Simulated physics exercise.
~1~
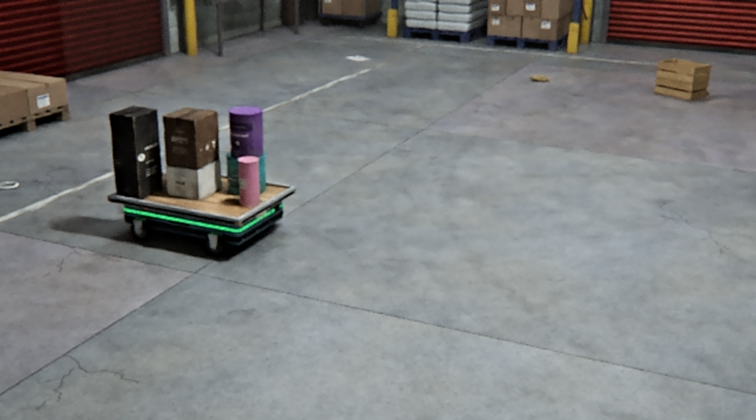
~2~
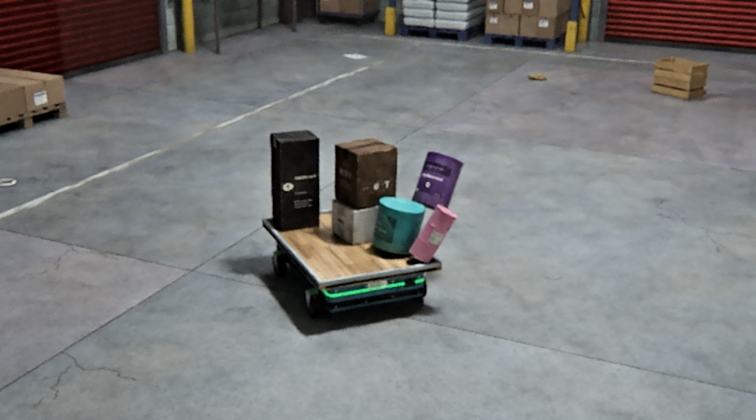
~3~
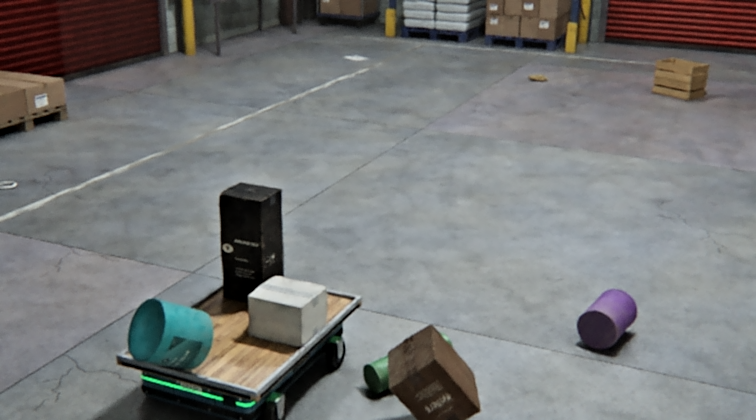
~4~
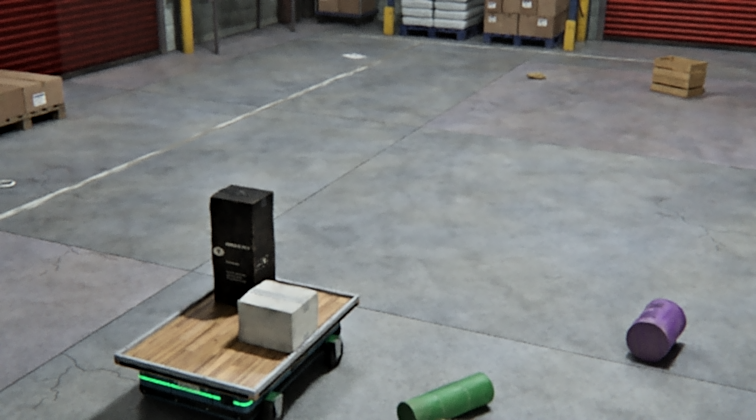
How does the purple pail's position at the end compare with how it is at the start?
At the start the purple pail stands upright on the cart, but by the end it is lying on its side on the floor to the right of the cart.
